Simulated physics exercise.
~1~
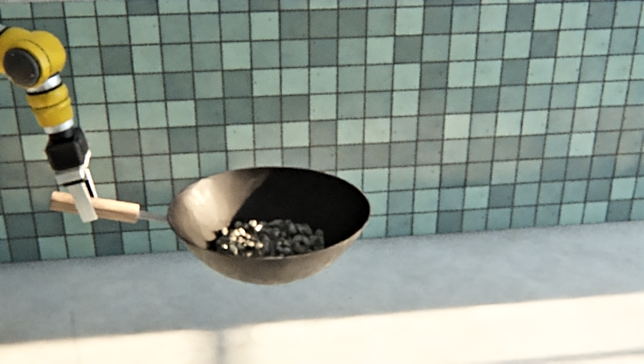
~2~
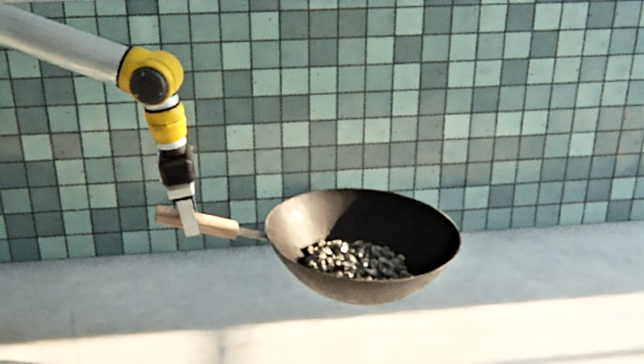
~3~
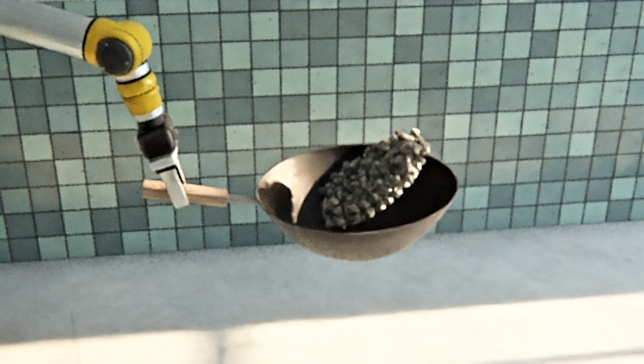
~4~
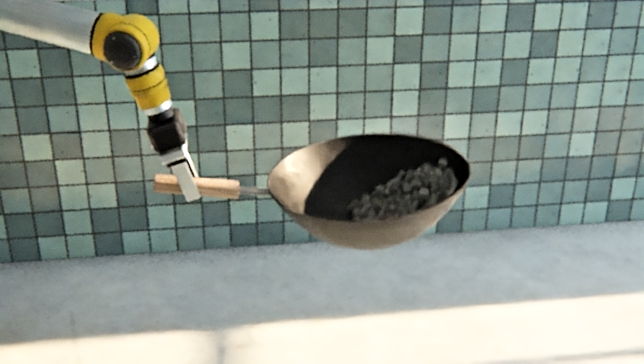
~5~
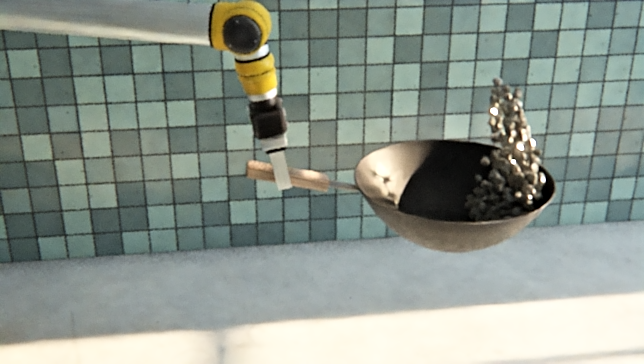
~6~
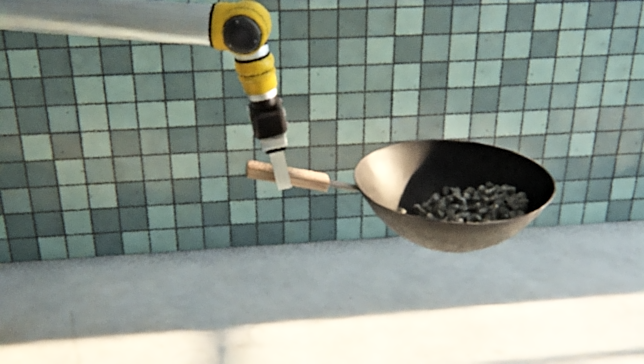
Wok of dark pebbles being moved rightward and tossed by a yellow-jointed robot arm, the pebbles leaping, then settling back inside.
